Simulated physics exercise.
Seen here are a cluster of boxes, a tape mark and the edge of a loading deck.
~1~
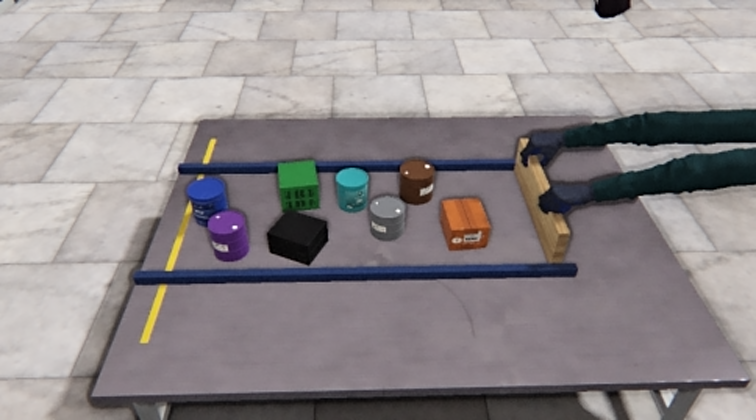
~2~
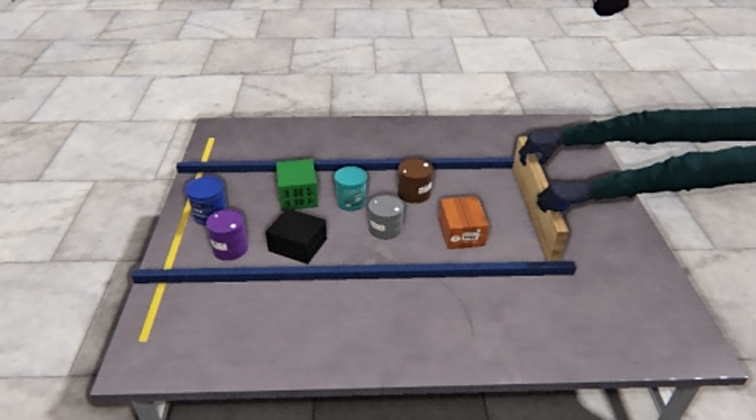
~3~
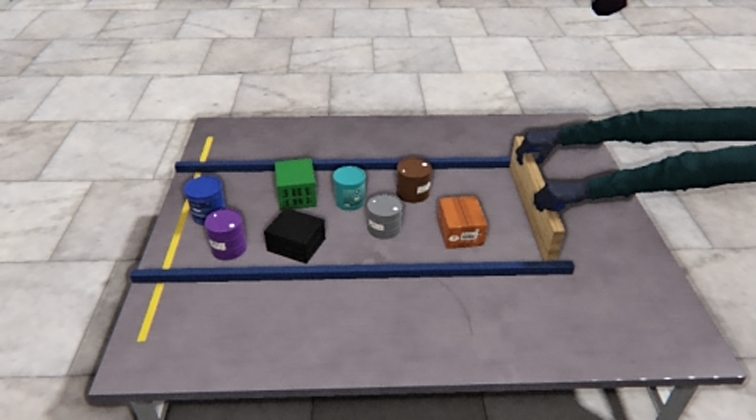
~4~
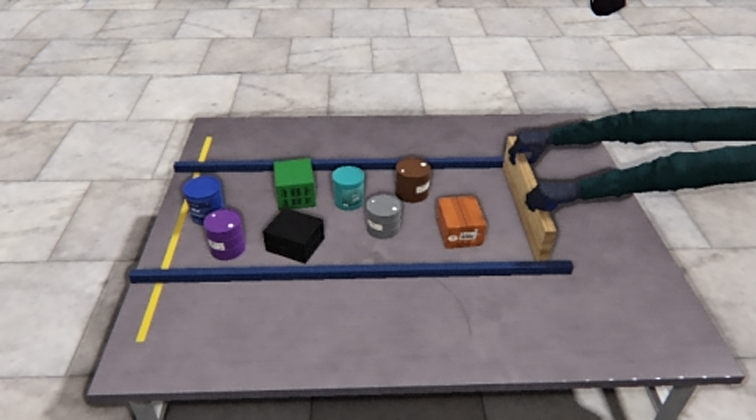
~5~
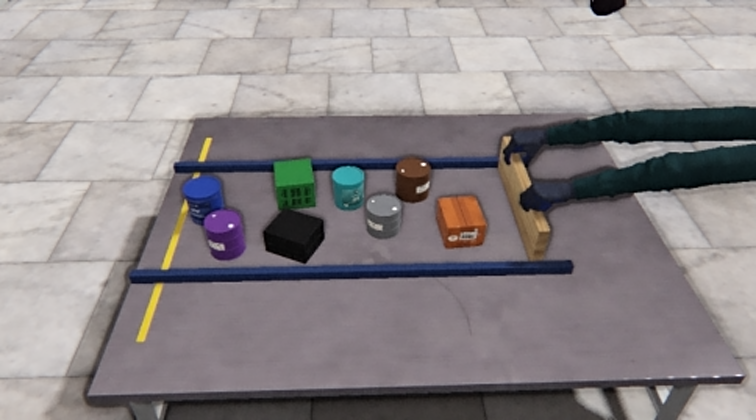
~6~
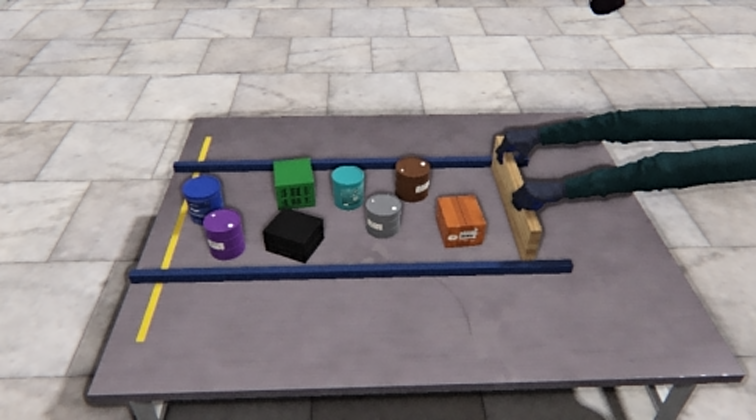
On a gray table, gloved hands slide a wooden plank slightly left toward colorful containers.
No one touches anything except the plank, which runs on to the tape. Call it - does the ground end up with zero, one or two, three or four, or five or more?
The ground ends up with five or more.
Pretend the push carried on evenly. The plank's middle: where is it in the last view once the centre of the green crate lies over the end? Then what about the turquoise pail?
Points: About (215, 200) and about (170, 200).
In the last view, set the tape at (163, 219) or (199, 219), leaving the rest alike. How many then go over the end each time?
Down on the ground: 8 and 5.
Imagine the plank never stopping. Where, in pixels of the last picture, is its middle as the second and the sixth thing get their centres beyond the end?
At (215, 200) for the second, at (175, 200) for the sixth.
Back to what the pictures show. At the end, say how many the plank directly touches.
Contact count: 3.
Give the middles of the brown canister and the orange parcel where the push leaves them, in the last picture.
Middles: Around (174, 170) and around (153, 228).
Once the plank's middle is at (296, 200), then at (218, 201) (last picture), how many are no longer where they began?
First position 7; second position 8.
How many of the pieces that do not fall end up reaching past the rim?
Answer: 3.
Soon after, none off yet; blue pail at rest near (205, 201); purple canister at rest near (225, 235); green crate at rest near (294, 184).
After that, none off yet; blue pail at rest near (205, 201); purple canister displaced a little near (219, 235); green crate displaced about its own width near (265, 185).
And then, none off yet; blue pail displaced about its own width near (174, 201); purple canister displaced well along near (129, 240); green crate displaced well along near (190, 179).
In the end, the number that fall off is five or more; gone, grey canister, black crate, green crate, purple canister and blue pail.
